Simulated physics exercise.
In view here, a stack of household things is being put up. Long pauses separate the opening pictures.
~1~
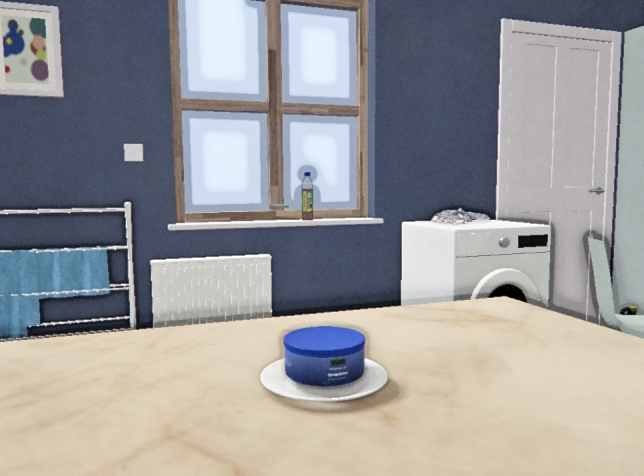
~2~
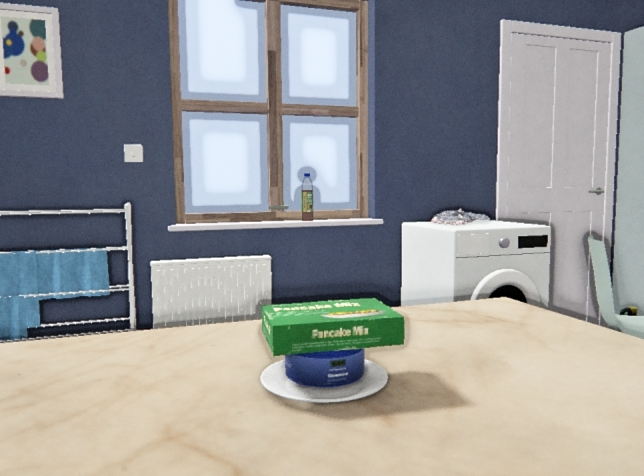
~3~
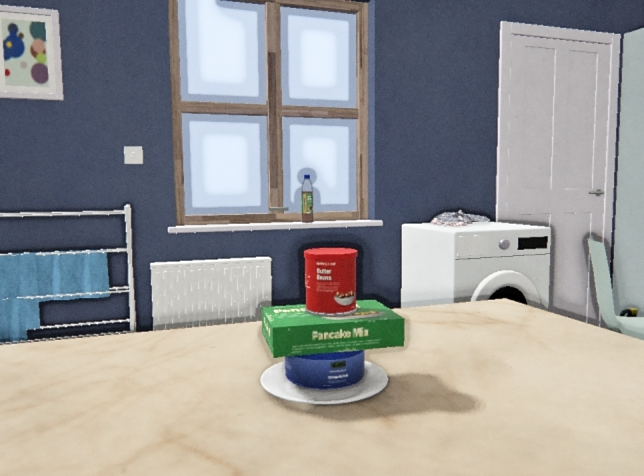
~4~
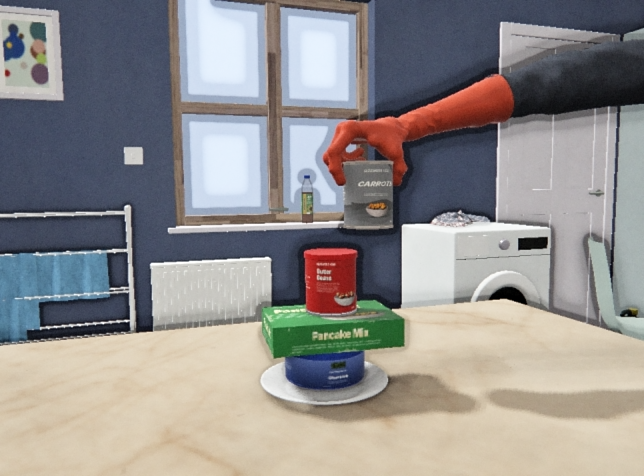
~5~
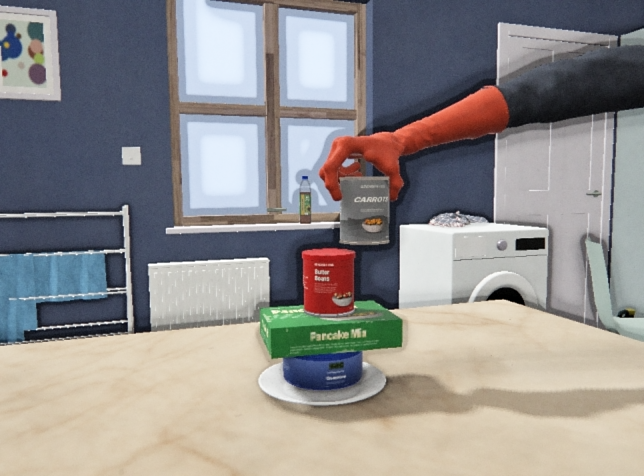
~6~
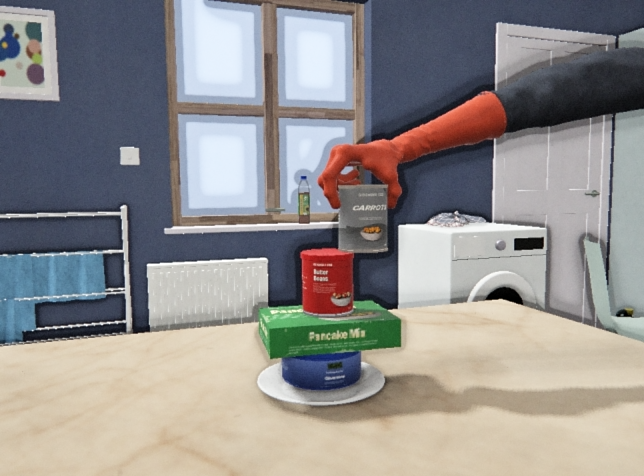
A red-gloved hand lowers a grey tin onto a red can stacked above a green box.
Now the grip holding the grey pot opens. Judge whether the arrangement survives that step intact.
Honestly, the pile doesn't make it, sadly.
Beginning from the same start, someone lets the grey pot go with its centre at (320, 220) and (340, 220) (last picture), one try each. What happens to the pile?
Attempt one, the pile survives; attempt two, it survives.
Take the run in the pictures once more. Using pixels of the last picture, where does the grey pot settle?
Somewhere around (477, 344) in the last picture.
Then, 0.30 s past the last view, grey pot now fallen.
Then, 0.40 s past the last view, things are still on the move.
Then, 0.60 s past the last view, as before.
Finally, fallen, grey pot; the other 4 still in place. Final places as the last picture's camera would see them, grey pot near (477, 344). The pile gives way.
